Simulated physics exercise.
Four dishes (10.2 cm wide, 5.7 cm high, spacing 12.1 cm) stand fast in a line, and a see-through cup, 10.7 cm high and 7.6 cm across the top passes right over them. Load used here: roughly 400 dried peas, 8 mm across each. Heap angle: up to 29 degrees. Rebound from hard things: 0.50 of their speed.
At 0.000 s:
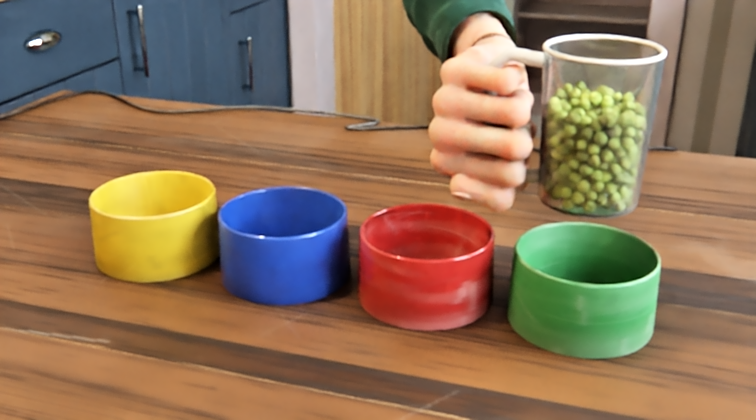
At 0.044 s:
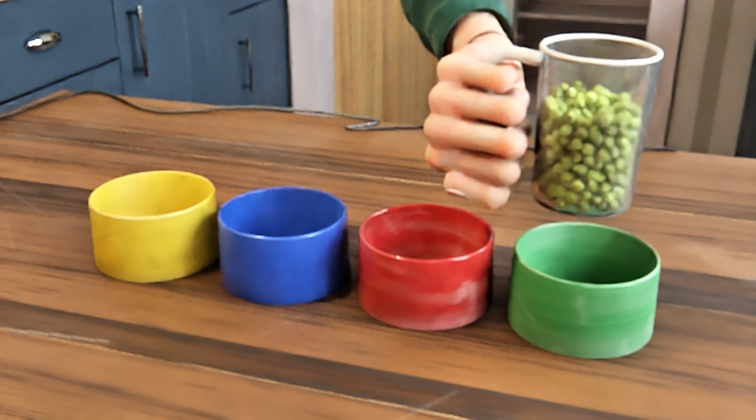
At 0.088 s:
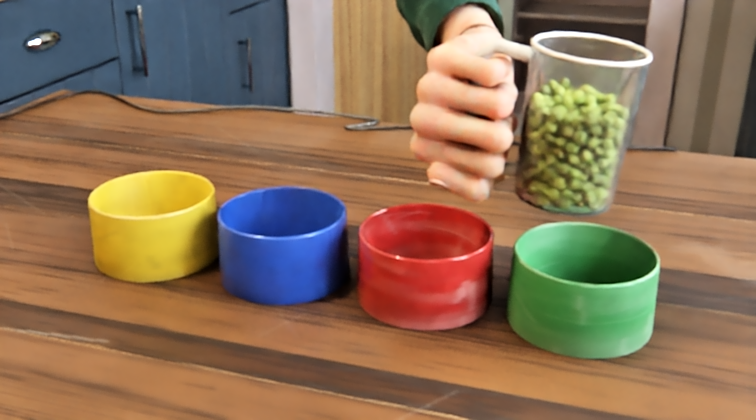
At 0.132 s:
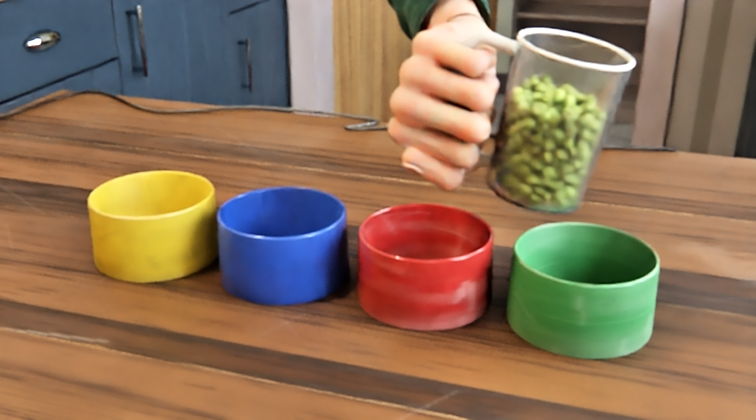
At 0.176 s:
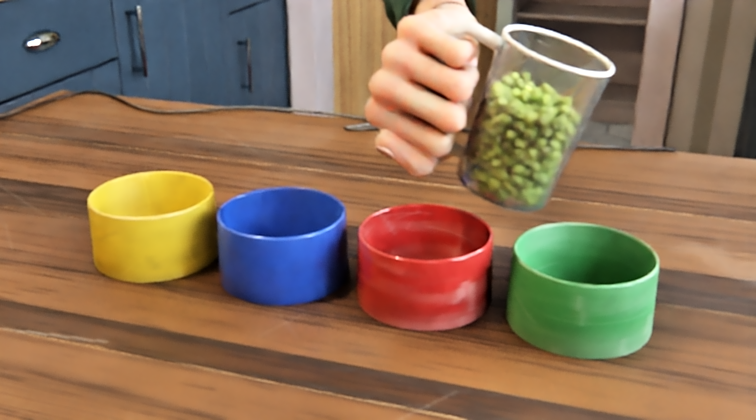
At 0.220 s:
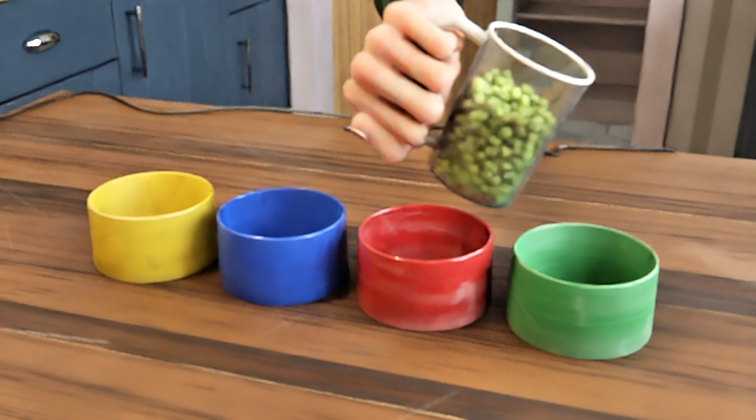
A clear cup of green peas moving left and tilting to the right in a hand above four coloured dishes.
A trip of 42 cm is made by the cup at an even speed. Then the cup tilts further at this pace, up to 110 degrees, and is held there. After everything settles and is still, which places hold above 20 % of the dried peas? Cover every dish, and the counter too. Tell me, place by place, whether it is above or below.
Red: Below the mark; blue: Above the mark; green: Below the mark; yellow: Above the mark; counter: Below the mark.
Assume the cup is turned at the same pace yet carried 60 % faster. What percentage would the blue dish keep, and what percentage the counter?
Shares: Blue 0, counter 0.
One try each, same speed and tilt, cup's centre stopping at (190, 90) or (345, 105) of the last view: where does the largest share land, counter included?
The largest share ends at blue first and at red second.
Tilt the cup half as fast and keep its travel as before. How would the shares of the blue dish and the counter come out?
Blue 0; counter 0.
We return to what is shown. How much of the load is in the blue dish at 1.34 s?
I'd say around 30 per cent.
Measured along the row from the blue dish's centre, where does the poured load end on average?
The load's average lands around 7 cm in the minus-x direction.
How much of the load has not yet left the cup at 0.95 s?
70 per cent.
After 0.66 s, tilt 89 degrees; cup holds 100 %.
After 0.95 s, tilt 110 degrees; cup holds 70 %, blue 25 %.
Then, at 1.34 s, tilt 110 degrees; cup holds 25 %, blue 30 %, yellow 35 %.
In the end, at 2.3 s, red 0 %, blue 30 %, green 0 %, yellow 60 %, counter 15 %.
